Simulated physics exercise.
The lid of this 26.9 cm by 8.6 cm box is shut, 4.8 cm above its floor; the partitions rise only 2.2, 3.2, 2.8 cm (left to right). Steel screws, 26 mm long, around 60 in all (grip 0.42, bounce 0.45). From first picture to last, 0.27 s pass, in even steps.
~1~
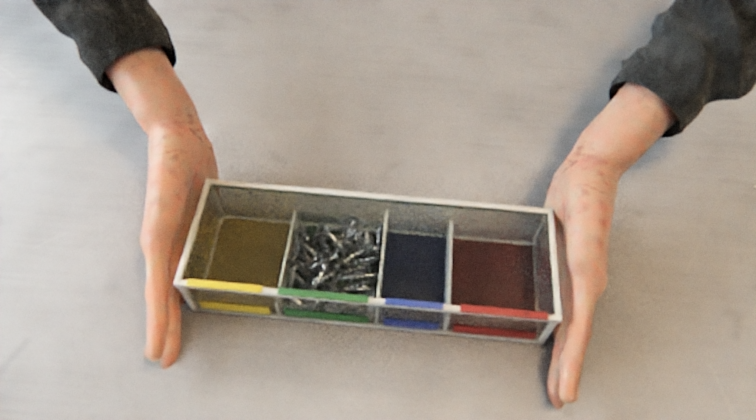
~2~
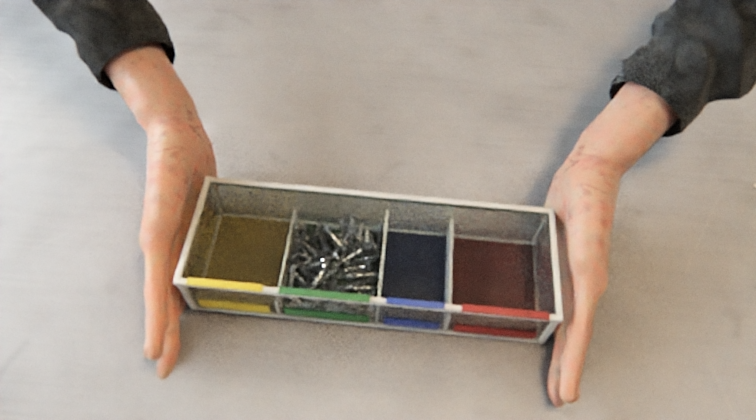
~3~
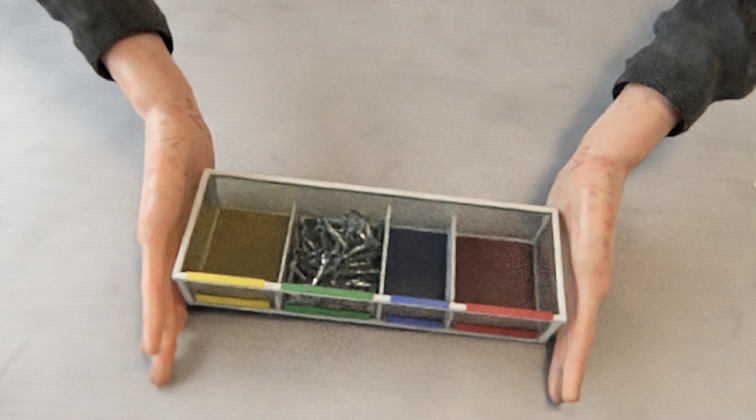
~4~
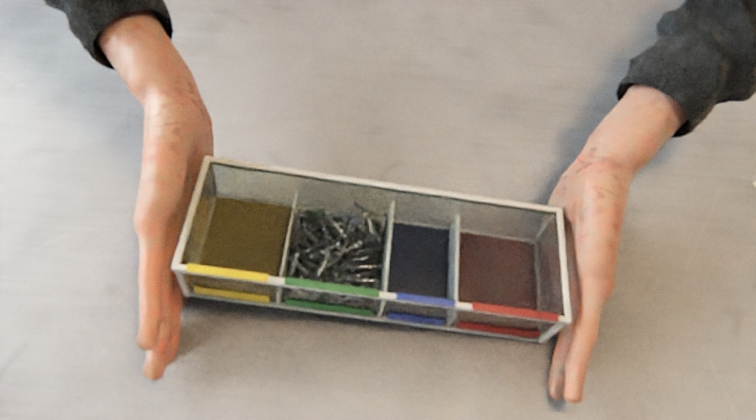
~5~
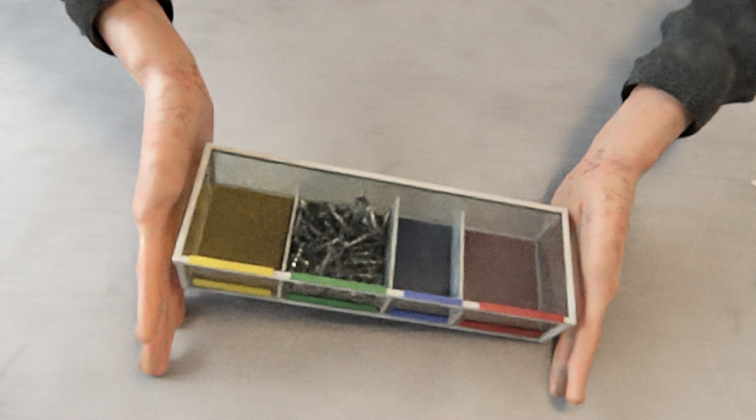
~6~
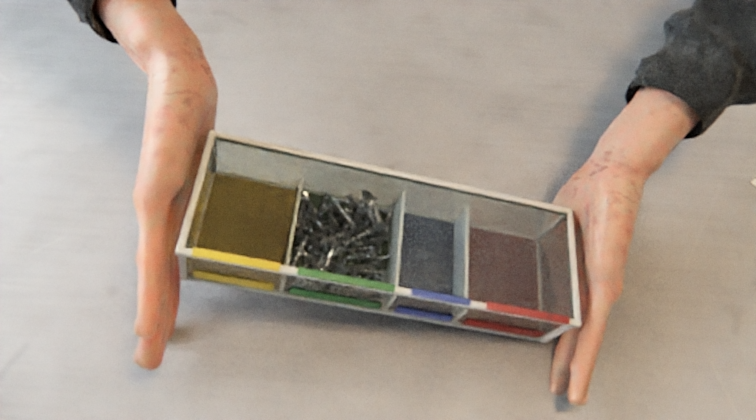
Divided box with screws in its green-marked section being tilted gradually by two hands, its left end rising above the right.
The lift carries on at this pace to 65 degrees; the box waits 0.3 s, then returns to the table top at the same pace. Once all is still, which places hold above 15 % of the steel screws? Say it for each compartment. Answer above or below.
Red below, blue below, green above, yellow below.
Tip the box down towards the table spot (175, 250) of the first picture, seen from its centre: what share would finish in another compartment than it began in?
Some 10 per cent.
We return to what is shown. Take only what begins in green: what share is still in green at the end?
Roughly 90 per cent.
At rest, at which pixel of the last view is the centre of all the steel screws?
At about (360, 279).
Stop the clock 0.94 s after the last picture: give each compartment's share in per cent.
Red 0, blue 5, green 95, yellow 0.
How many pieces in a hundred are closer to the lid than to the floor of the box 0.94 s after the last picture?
Some 20 per cent.
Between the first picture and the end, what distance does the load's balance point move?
About 2.5 cm.
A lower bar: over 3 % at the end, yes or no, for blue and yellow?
Blue yes, yellow no.
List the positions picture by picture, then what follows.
In the first picture, box tilt 0 degrees, front corners at (181, 281) and (555, 316); green 100 %.
In the second picture, box tilt 1 degrees, front corners at (181, 280) and (556, 316).
In the third picture, box tilt 3 degrees, front corners at (180, 274) and (560, 317), lowest corner right front.
In the fourth picture, box tilt 7 degrees, front corners at (179, 266) and (564, 318), lowest corner right front.
In the fifth picture, box tilt 11 degrees, front corners at (181, 257) and (569, 319), lowest corner right front.
In the sixth picture, box tilt 15 degrees, front corners at (184, 249) and (574, 320), lowest corner right front; green 100 %.
Then, 0.94 s after the last picture, tilt 65 degrees; blue 5 %, green 95 %.
Then, 1.57 s after the last picture, tilt 33 degrees; blue 10 %, green 90 %.
Then, 2.25 s after the last picture, tilt 0 degrees; blue 10 %, green 90 %.
In the end, red 0 %, blue 10 %, green 90 %, yellow 0 %.
